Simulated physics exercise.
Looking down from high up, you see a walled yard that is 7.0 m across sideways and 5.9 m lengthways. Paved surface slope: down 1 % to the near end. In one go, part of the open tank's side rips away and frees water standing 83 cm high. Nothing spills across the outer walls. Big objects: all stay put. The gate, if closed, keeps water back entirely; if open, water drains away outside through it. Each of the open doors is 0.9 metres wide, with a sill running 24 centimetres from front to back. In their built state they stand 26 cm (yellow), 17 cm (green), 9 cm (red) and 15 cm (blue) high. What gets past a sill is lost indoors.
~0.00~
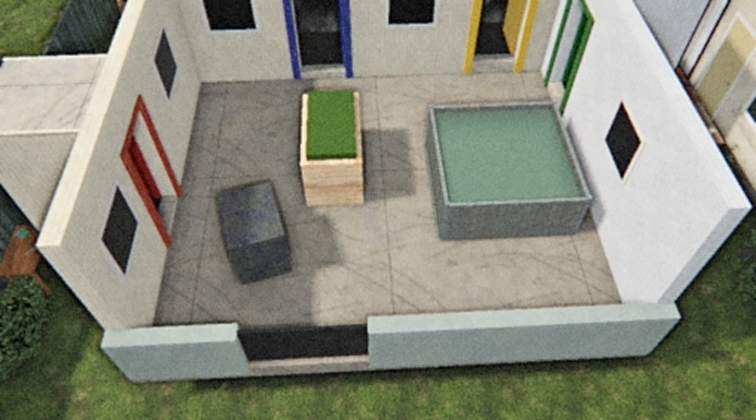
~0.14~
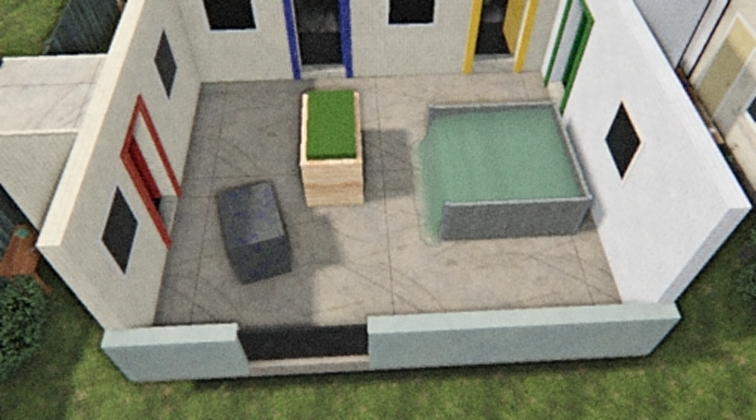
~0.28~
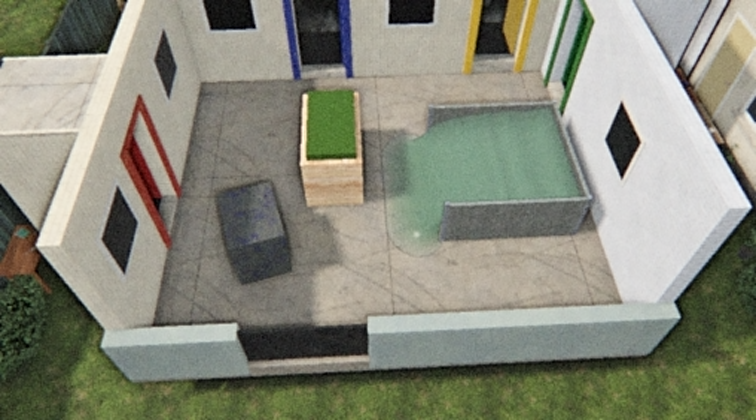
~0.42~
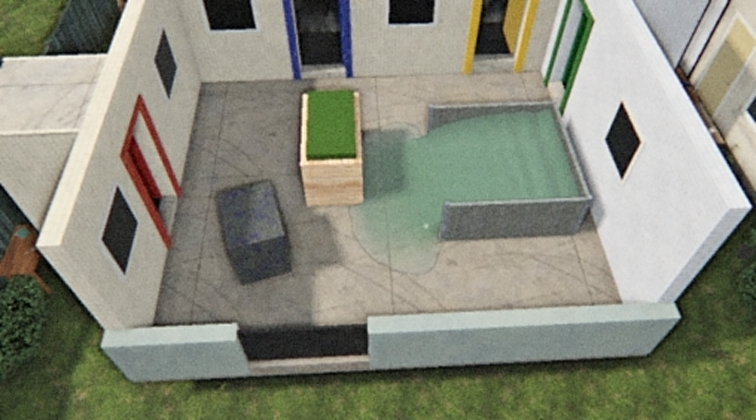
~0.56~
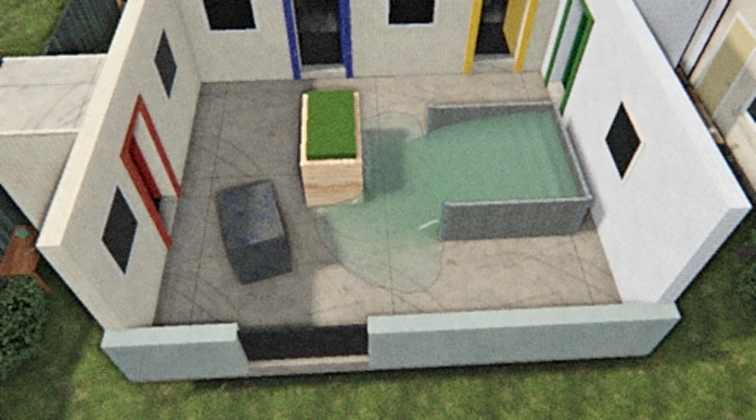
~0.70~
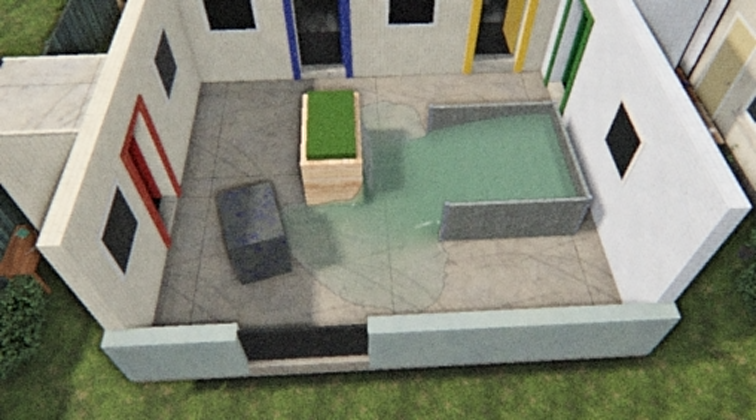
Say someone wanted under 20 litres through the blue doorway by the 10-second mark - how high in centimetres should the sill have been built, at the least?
They should have built it at least 17 cm high.
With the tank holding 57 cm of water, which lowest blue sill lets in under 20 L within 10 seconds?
Required height: Approx. 10.5 cm.
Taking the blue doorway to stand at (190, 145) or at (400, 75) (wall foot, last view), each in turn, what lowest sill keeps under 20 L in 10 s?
Roughly 16 cm for the first and 23 cm for the second.
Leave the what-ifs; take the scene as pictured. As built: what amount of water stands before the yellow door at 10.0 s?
Lab note: Depth approx. 12.5 cm.
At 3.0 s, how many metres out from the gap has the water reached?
I make it some 5.4 m.
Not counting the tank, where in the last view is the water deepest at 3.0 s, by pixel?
Look close to (160, 355).
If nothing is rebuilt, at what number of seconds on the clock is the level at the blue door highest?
Crest at t of about 2.0 s.
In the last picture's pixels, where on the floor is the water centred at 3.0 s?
(369, 199) or so.
After 1.4 s water covers 40 % of the floor, deepest (57 cm) near (367, 189); 6 cm at the blue door, 0 litres in over its 15 cm sill.
After 3.0 s water covers 75 % of the floor, deepest (40 cm) near (160, 355); 17 cm at the blue door, 27 litres in over its 15 cm sill.
After 10.0 s water covers 95 % of the floor, deepest (17 cm) near (363, 345); 8 cm at the blue door, 37 litres in over its 15 cm sill.
At the blue door as built, the water arrived by 1.3 s and peaked near 22 cm at 2.0 s.
Run again over the same 10 s with other heights there, 41 litres in over 14.5 cm, 10 litres over 20 cm. The limit of 20 litres is kept from about 17 cm up.
